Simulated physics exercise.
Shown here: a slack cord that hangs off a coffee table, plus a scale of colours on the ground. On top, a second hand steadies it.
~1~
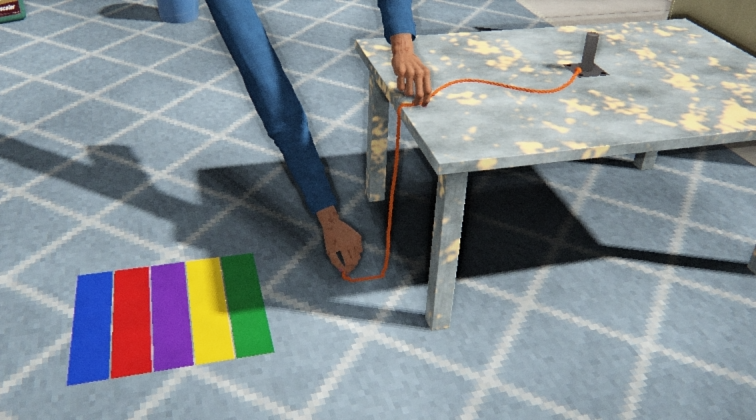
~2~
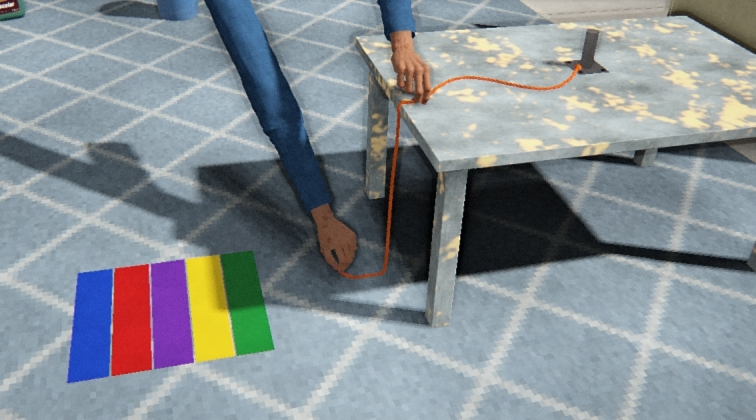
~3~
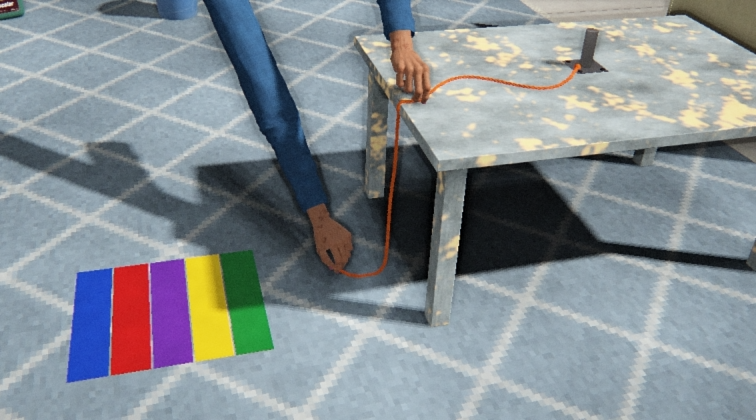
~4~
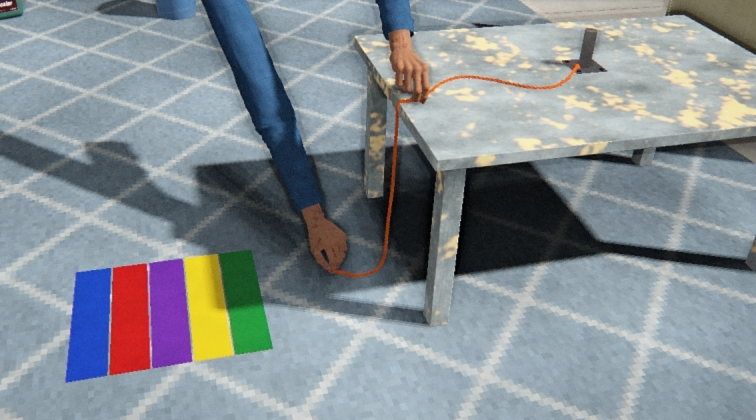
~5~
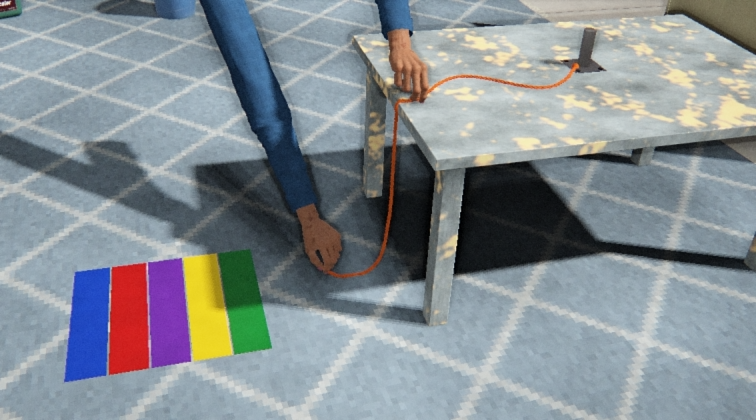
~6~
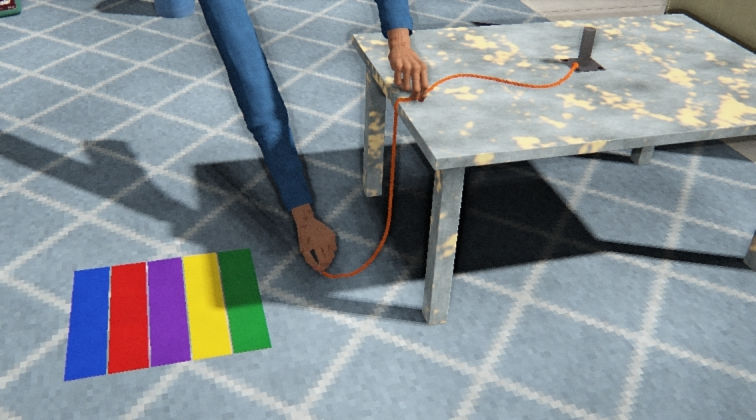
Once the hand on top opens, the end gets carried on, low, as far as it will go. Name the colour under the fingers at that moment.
Purple.
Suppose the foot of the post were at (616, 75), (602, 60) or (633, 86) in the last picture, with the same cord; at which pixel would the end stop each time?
First close to (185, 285), next close to (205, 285), last close to (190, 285).
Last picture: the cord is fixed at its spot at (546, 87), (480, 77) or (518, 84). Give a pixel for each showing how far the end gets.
First try around (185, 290), second around (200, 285), third around (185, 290).
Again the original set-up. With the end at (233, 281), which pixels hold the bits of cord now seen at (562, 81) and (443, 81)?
The two spots arrive at (535, 70) and (420, 90).
Soon after, end near (233, 281); over green.
After that, end near (188, 287); over yellow.
At the stop, end near (162, 291); over purple. Over purple.
